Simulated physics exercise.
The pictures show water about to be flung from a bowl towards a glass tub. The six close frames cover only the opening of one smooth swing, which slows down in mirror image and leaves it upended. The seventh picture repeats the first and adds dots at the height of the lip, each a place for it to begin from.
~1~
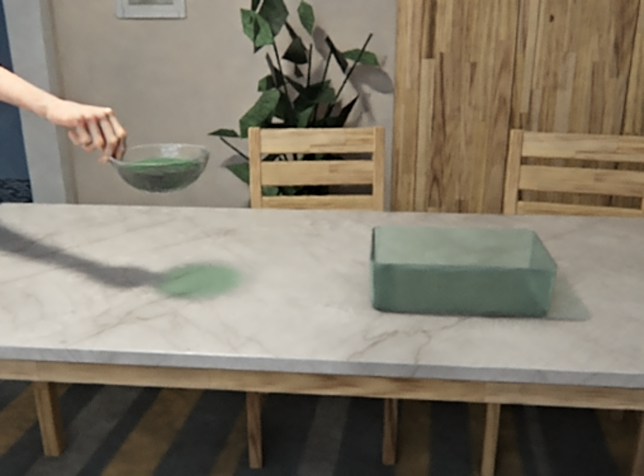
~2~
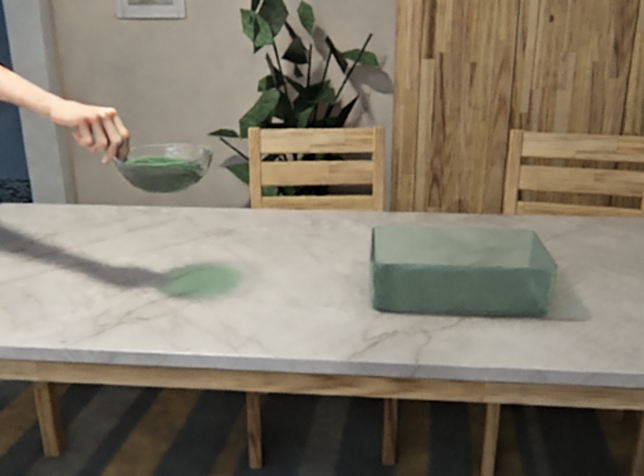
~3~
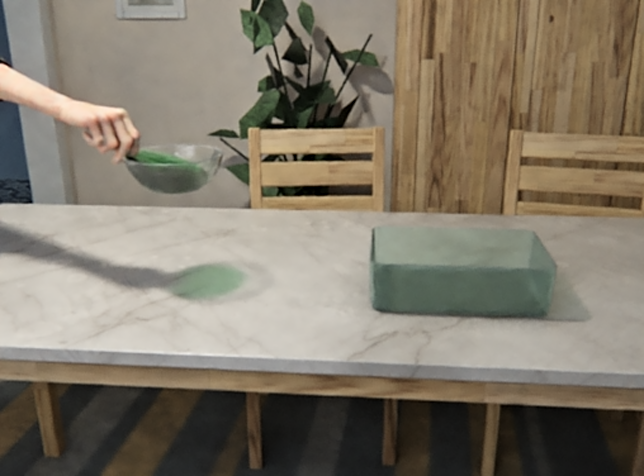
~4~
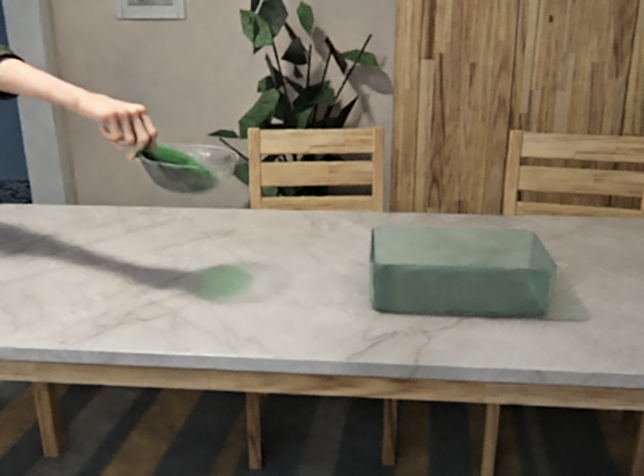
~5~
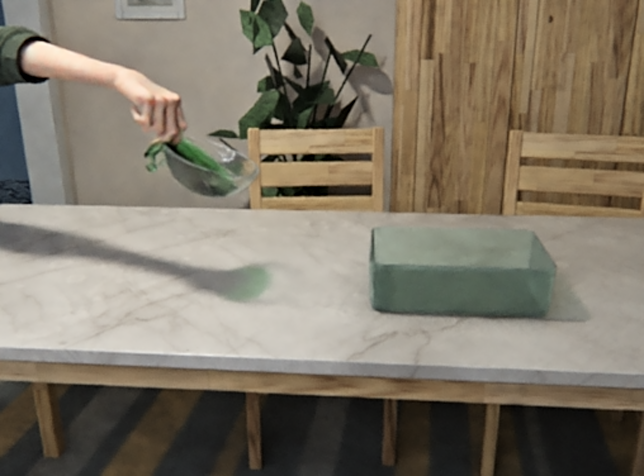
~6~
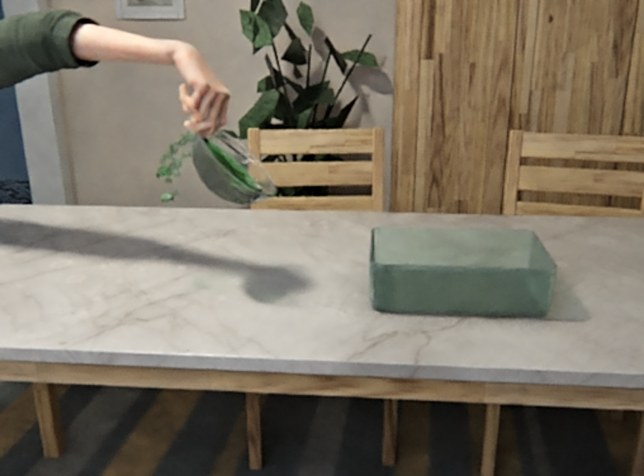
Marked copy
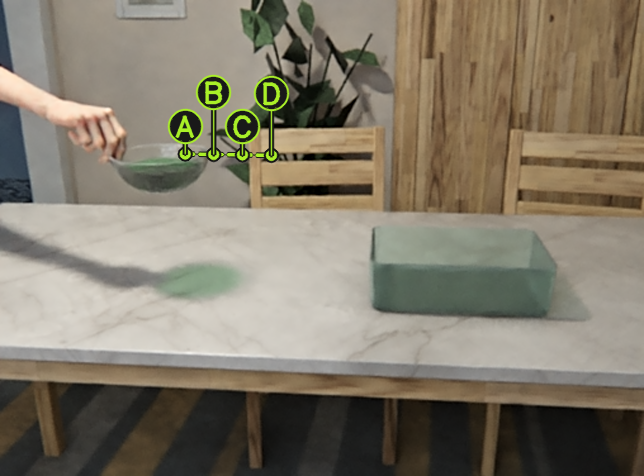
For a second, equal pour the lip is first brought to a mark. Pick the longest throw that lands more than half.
D will do.
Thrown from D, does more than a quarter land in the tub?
Yes.
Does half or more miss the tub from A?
Yes, it does.
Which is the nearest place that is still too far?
C it is.
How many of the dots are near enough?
One of them.
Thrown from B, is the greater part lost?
Yes, it does.
On the marked copy, A at (185, 154); B at (213, 154); C at (242, 154); D at (271, 155).
If A is chosen, about 0 % lands in the tub, 99 % falls short.
If B is chosen, about 0 % lands in the tub, 96 % falls short and 4 % goes beside or beyond.
If C is chosen, about 24 % lands in the tub, 71 % falls short and 5 % goes beside or beyond.
If D is chosen, about 67 % lands in the tub, 24 % falls short and 8 % goes beside or beyond.
